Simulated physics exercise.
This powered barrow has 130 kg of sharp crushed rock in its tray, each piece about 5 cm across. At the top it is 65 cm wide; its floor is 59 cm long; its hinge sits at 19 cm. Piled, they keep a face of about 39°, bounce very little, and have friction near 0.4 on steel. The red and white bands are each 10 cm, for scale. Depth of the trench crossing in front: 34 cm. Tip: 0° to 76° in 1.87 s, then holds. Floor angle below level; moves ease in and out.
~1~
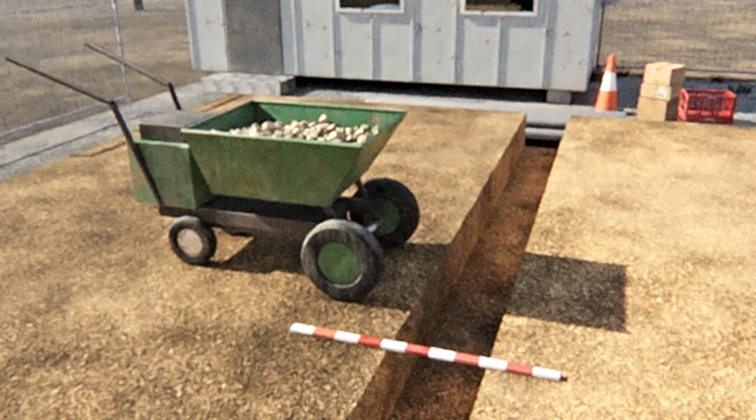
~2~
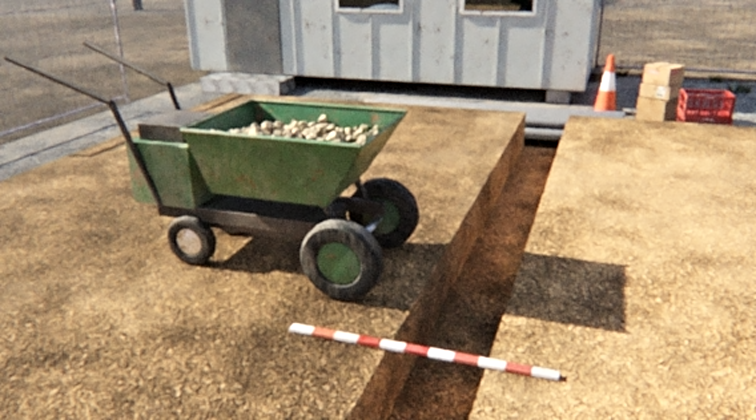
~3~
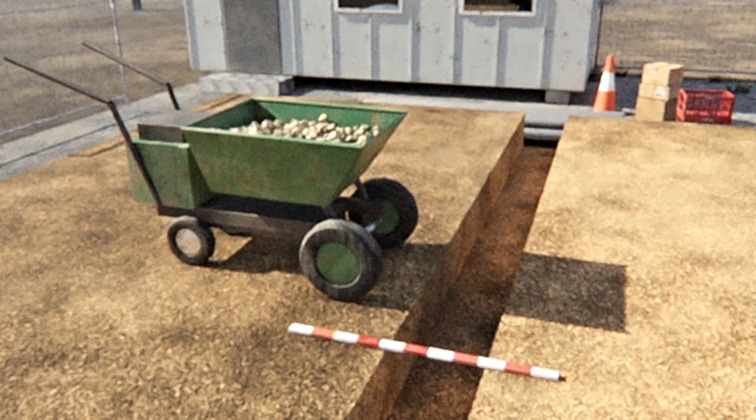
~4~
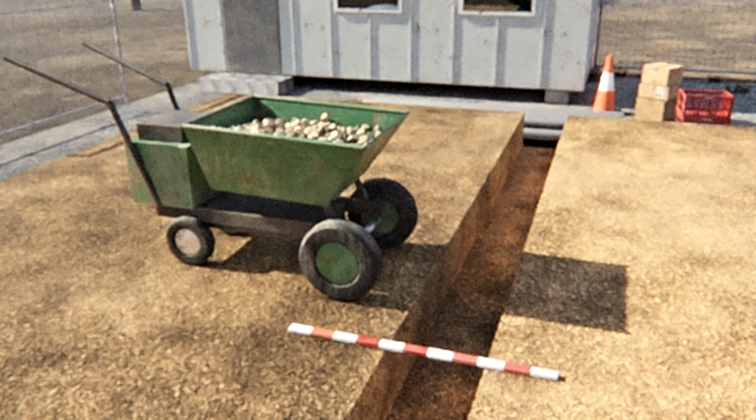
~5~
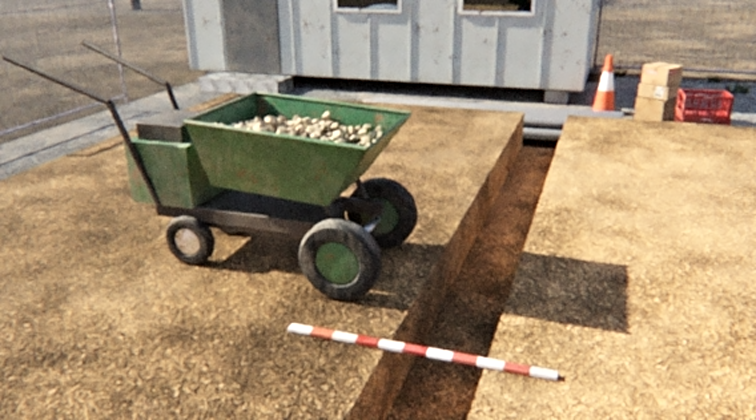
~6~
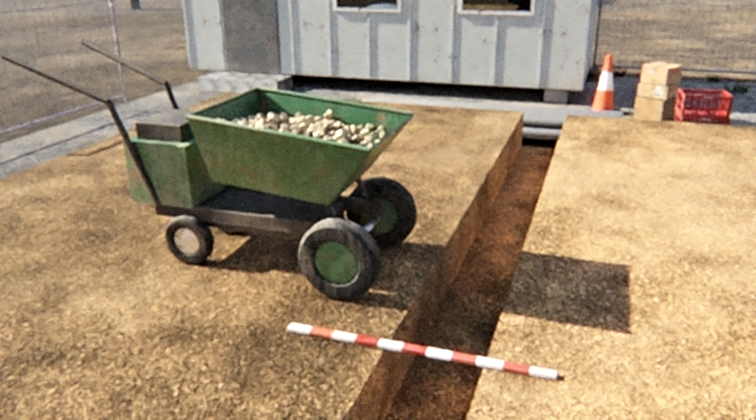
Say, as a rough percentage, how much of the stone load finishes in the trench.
Roughly 63 out of 100.
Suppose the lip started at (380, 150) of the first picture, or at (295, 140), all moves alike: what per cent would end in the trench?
Roughly 50 in a hundred from the first, 90 in a hundred from the second.
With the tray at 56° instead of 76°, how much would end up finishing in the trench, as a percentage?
In that case around 5 percent.
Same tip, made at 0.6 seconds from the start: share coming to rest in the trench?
It would be near 35 per cent.
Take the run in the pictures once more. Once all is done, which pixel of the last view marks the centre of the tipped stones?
Their middle lands near (491, 328).
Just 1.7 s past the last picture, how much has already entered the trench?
By that moment, roughly 15 per cent of the load.
Then, 1.1 s after the last picture the floor is at 64°, 100 % in the tray; the foremost stones are at (476, 242).
Then, 1.7 s after the last picture the floor is at 76°, 69 % in the tray, 15 % in the trench, 17 % past the trench; the foremost stones are at (574, 306).
Then, 2.0 s after the last picture the floor is at 76°, 41 % in the tray, 30 % in the trench, 29 % past the trench; the foremost stones are at (630, 320).
Then, 4.0 s after the last picture the floor is at 76°, 8 % in the tray, 63 % in the trench, 29 % past the trench; the foremost stones are at (645, 324).
